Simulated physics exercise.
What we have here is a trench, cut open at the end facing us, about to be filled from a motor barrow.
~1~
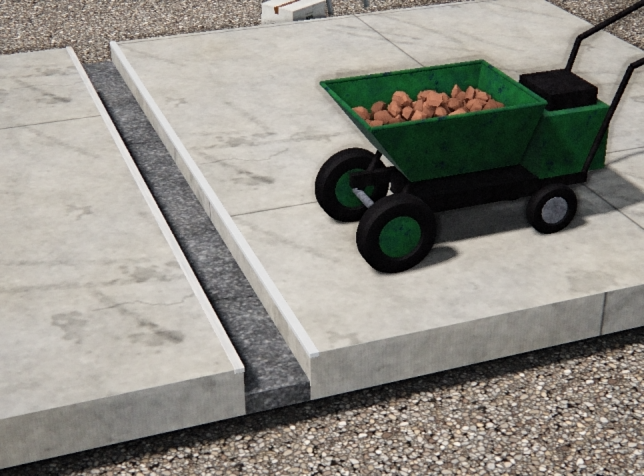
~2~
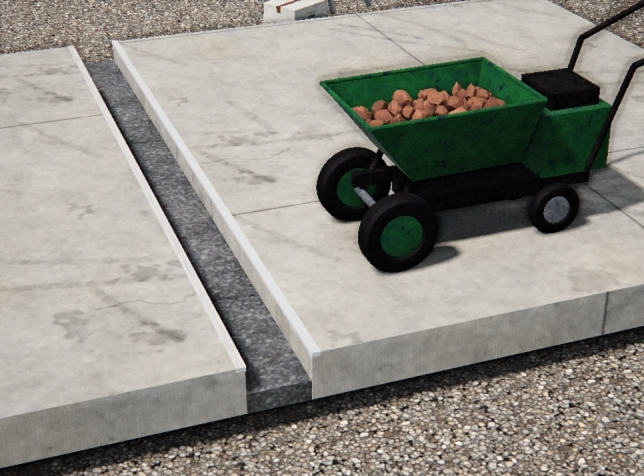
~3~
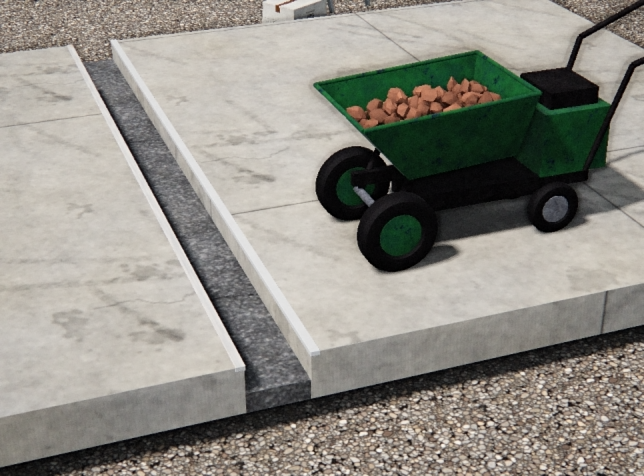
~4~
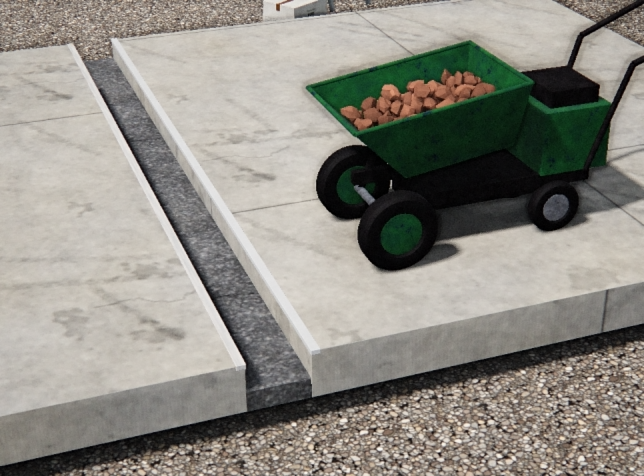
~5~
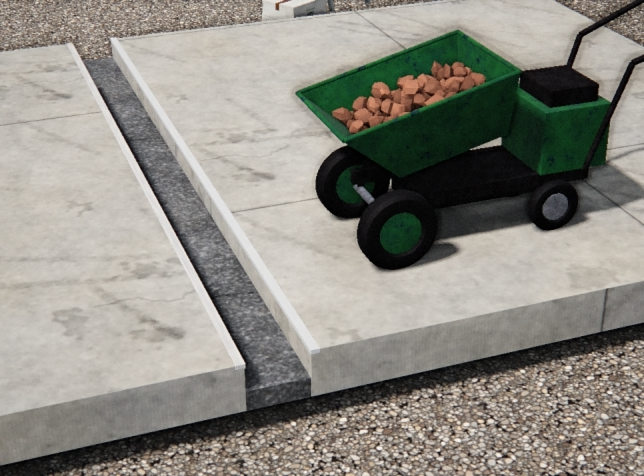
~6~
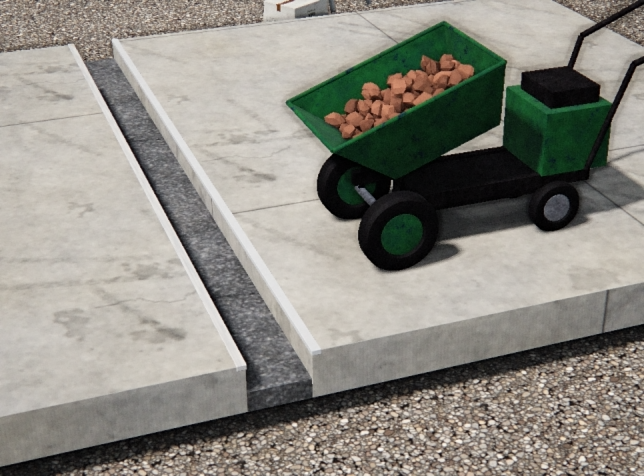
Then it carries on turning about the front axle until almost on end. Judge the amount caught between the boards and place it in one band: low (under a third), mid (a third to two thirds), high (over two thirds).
High.
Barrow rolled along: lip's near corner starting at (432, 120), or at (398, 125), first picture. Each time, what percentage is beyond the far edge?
That comes to some 0 in a hundred for the first try and some 0 in a hundred for the second.
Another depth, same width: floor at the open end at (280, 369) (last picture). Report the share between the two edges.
About 70 per cent.
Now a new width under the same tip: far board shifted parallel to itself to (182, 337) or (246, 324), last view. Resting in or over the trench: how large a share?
100 %, 60 %.
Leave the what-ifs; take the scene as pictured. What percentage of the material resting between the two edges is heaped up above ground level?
My best guess is some 30 per cent.
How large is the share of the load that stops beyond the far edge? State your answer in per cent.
Result: Close to 5 %.
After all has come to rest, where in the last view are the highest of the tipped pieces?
Roughly (239, 248).
Shortly afterwards, skip tipped steeply; the whole lot in the skip.
Next, skip tipped right over; all but a few in the skip; only a few short of the trench; a little in or heaped over the trench; only a few falling.
Some moments later, skip tipped right over; near a quarter in the skip; only a few short of the trench; near two thirds in or heaped over the trench; a little beyond it; only a few falling.
In the end, skip tipped right over; only a few in the skip; a little short of the trench; the bulk in or heaped over the trench; a little beyond it.
